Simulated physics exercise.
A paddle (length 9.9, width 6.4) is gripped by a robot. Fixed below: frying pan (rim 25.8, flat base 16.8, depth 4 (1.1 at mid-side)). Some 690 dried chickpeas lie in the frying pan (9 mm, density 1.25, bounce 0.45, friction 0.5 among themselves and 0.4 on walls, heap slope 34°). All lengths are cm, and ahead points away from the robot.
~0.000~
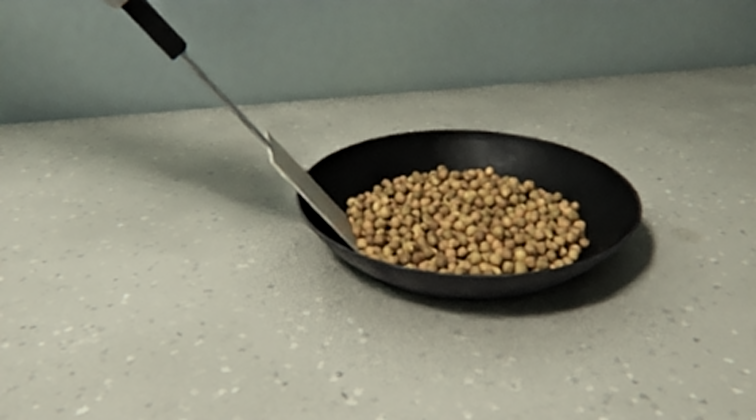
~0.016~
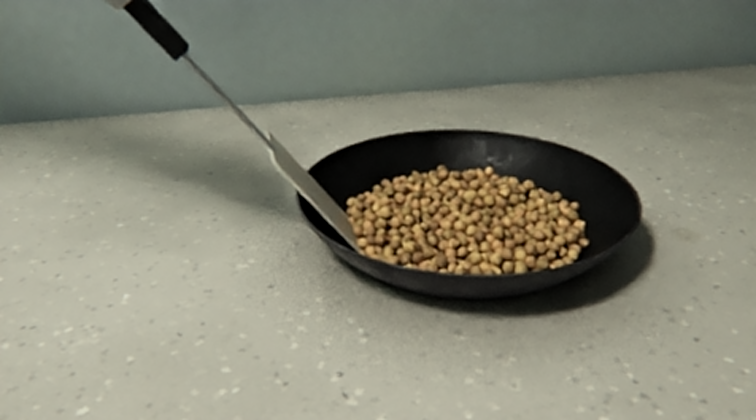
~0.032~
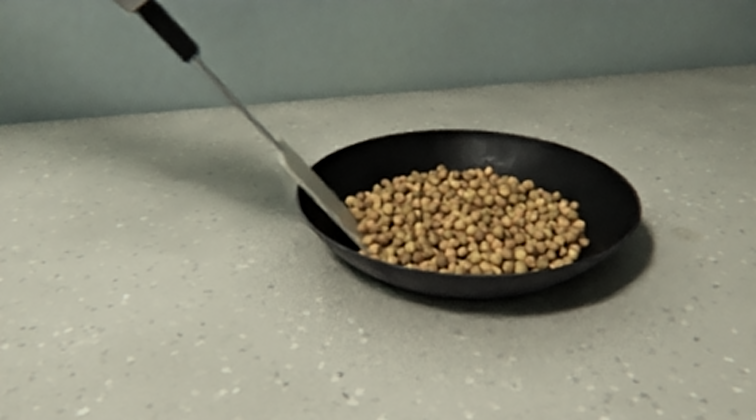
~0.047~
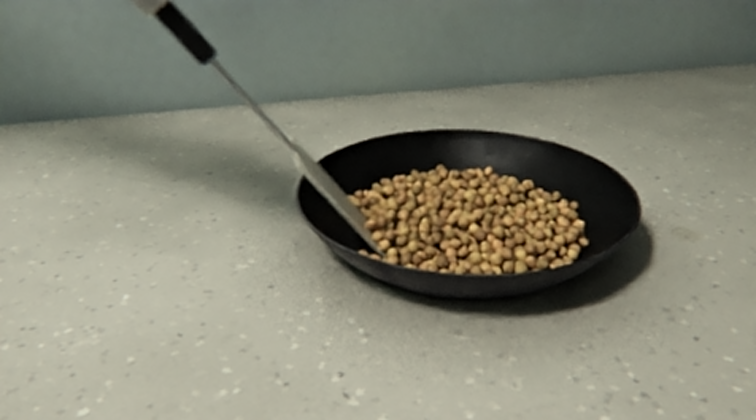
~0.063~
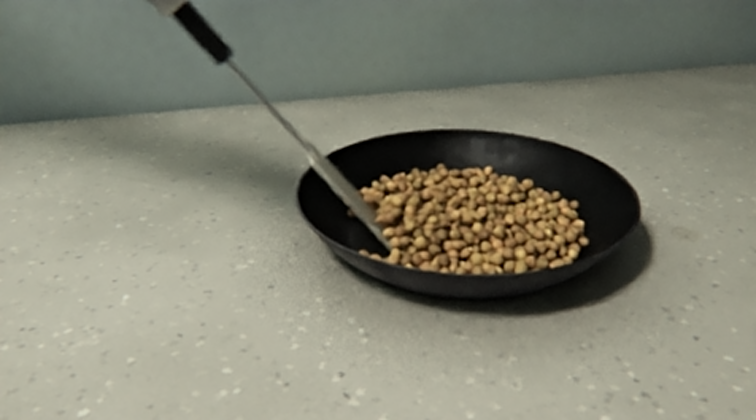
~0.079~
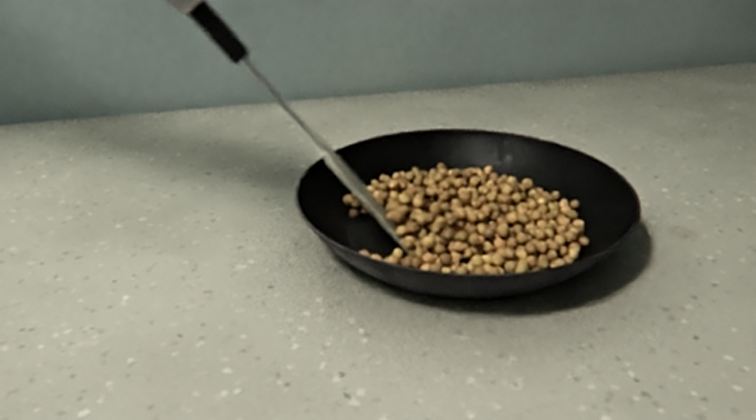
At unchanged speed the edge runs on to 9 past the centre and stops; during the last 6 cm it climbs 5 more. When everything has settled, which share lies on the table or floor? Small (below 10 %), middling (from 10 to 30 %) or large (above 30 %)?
A small share, below 10 %, ends on the table or floor.
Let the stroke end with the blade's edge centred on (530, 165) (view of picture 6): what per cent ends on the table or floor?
About 0 per cent.
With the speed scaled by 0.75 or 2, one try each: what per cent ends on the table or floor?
About 0 and 15 per cent.
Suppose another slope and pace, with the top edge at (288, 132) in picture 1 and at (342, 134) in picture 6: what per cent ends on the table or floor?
About 5 per cent.
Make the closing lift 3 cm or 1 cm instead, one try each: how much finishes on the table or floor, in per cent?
Some 5 and 10 per cent.
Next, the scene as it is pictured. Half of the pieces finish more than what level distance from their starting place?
Roughly 3 cm.
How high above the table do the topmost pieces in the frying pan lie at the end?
About 4.5 cm.
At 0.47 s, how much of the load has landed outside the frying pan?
About 5 per cent.
By 0.16 s, sloping 54°, highest piece 4 above the table; 686 in the frying pan.
By 0.23 s, sloping 54°, highest piece 5 above the table; 686 in the frying pan.
By 0.47 s, sloping 54°, highest piece 4 above the table; 658 in the frying pan, 28 on the table or floor.
By 1.52 s, sloping 54°, highest piece 4 above the table; 658 in the frying pan, 28 on the table or floor.
Final count, 658 in the frying pan, 28 on the table or floor. That is 4 % on the table or floor.
